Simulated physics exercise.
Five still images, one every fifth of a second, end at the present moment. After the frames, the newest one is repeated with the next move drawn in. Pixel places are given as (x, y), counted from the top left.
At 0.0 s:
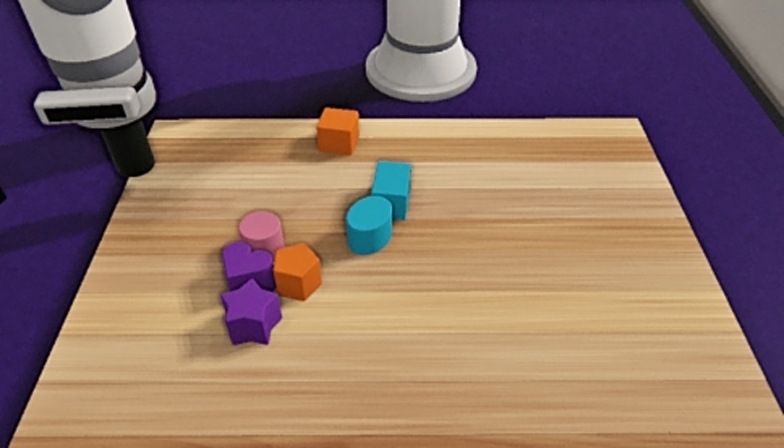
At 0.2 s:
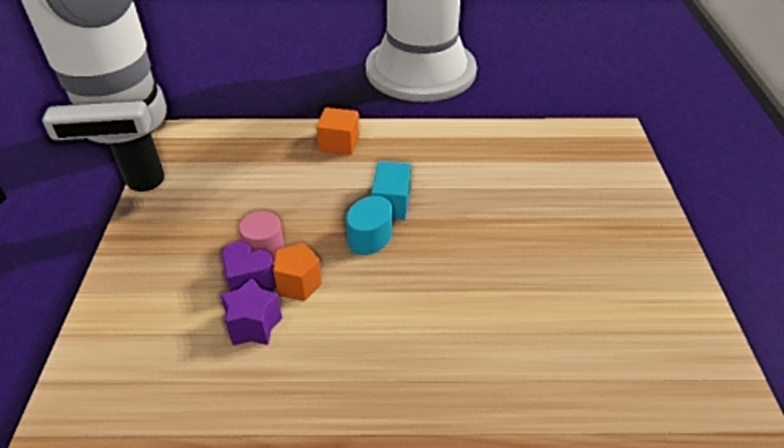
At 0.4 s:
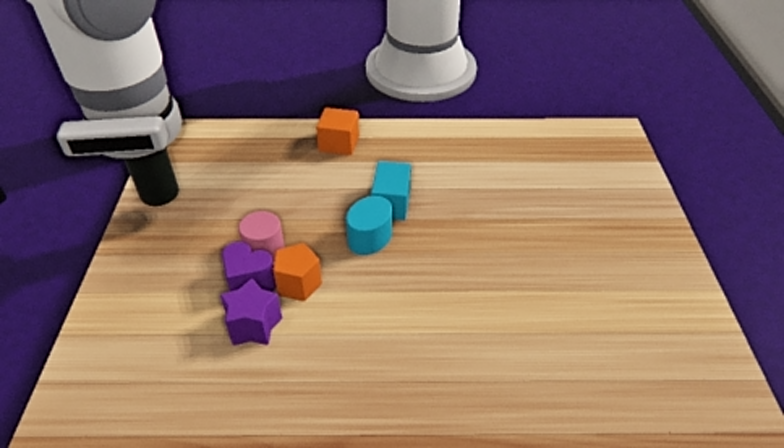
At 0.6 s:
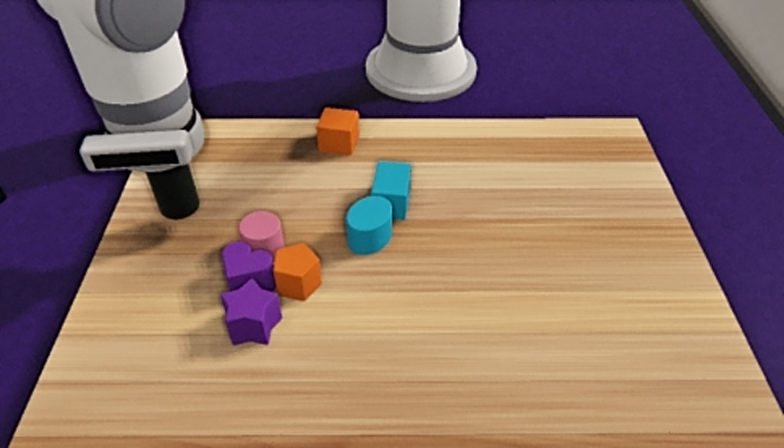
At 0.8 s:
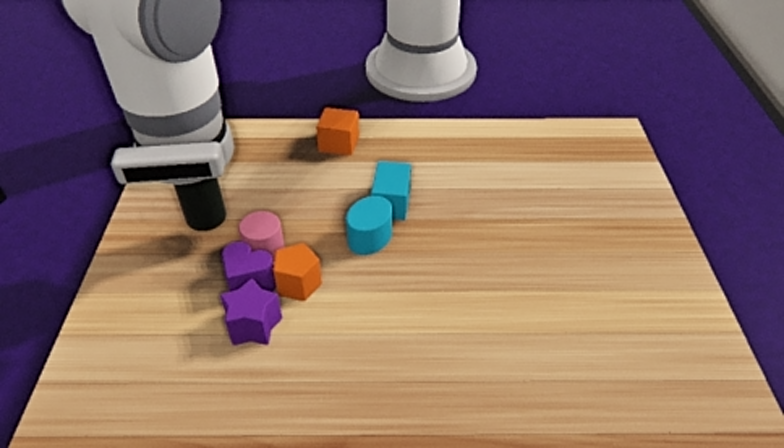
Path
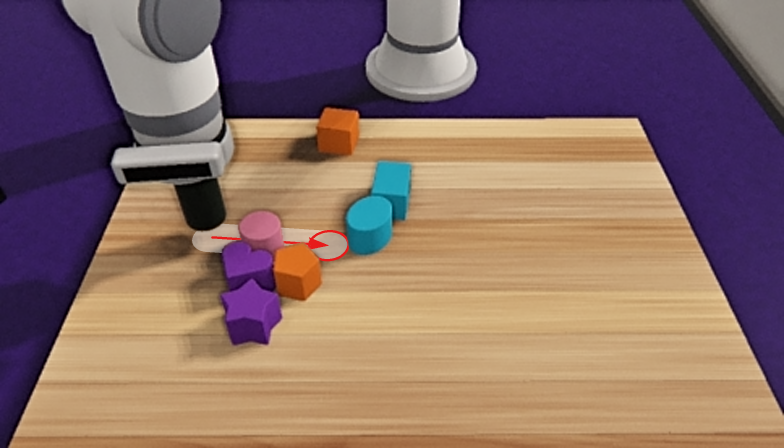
A robot arm with a black rod moved steadily down and to the right over a wooden board, nearing a cluster of pink, purple and orange blocks, while all the blocks stayed still.
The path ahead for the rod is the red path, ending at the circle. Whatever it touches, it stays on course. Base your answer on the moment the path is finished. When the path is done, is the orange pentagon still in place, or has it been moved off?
That block is going to get moved.
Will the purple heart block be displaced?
No.
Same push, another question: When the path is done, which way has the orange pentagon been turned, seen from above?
Rotation: Clockwise.
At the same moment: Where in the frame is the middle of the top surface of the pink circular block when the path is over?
Expect it around (340, 248).
Drawn move, from (212, 237) to (329, 245).
One third of the way, rod (247, 222); pink circular block (279, 229).
Two thirds of the way, rod (287, 224); pink circular block (314, 238); orange pentagon (304, 269), turned 35° clockwise.
At the end, rod (327, 227); purple heart block still; pink circular block (340, 248); orange pentagon (306, 272), turned 50° clockwise; turquoise oval block still.
